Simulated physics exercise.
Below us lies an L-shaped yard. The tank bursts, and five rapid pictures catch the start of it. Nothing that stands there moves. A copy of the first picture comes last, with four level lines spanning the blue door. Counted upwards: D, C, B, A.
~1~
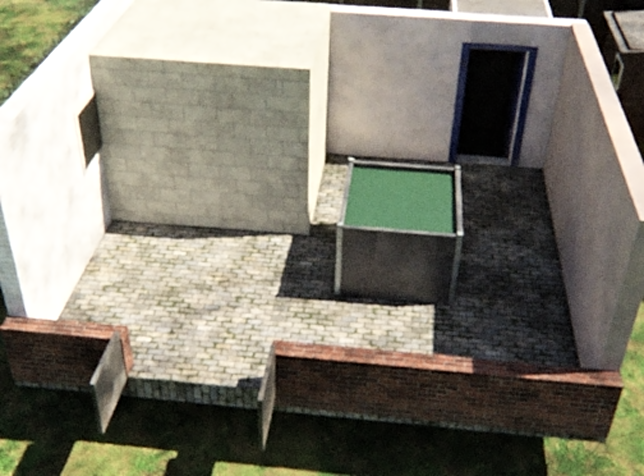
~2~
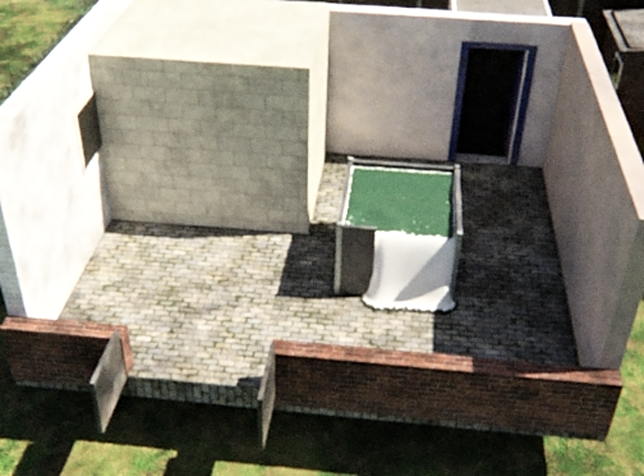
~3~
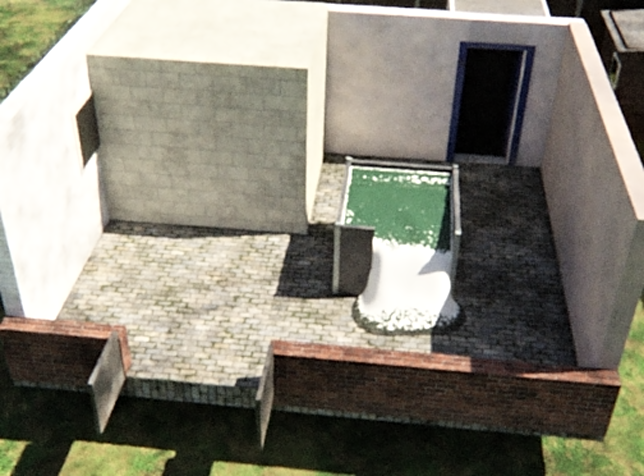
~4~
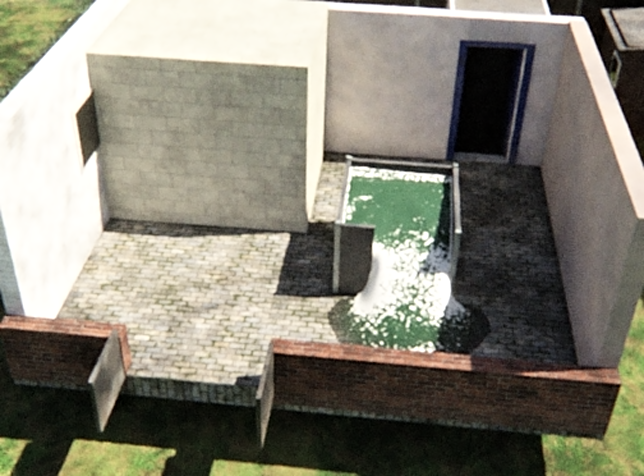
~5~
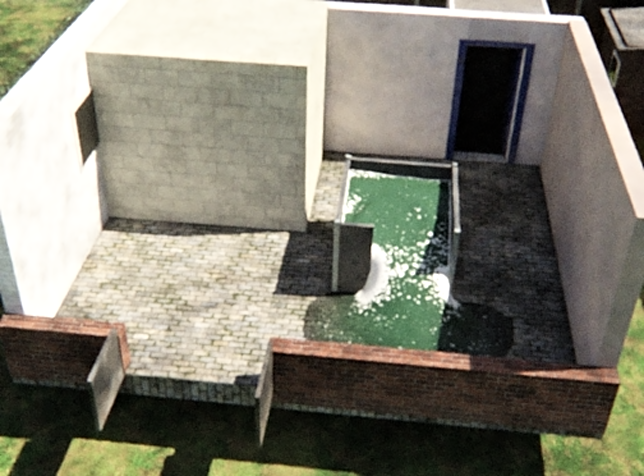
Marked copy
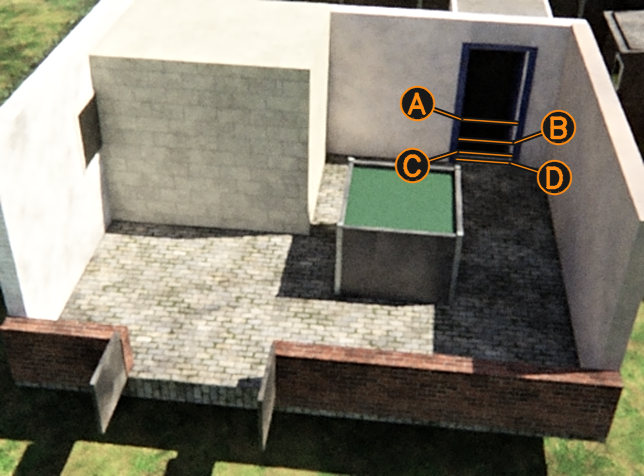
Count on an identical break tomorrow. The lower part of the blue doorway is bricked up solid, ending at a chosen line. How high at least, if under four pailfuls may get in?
Height C just does it.
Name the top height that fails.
The answer is D.
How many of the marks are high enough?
Three.
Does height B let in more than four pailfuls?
No, not at all.
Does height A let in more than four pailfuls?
No, that is safe.
On the marked copy, A at (489, 121); B at (486, 141); C at (484, 153); D at (483, 161); from the bottom up D, C, B, A.
If A is chosen, nothing gets over.
If B is chosen, nothing gets over.
If C is chosen, a splash gets over, under a bucket.
If D is chosen, some 15 bucketfuls get in.
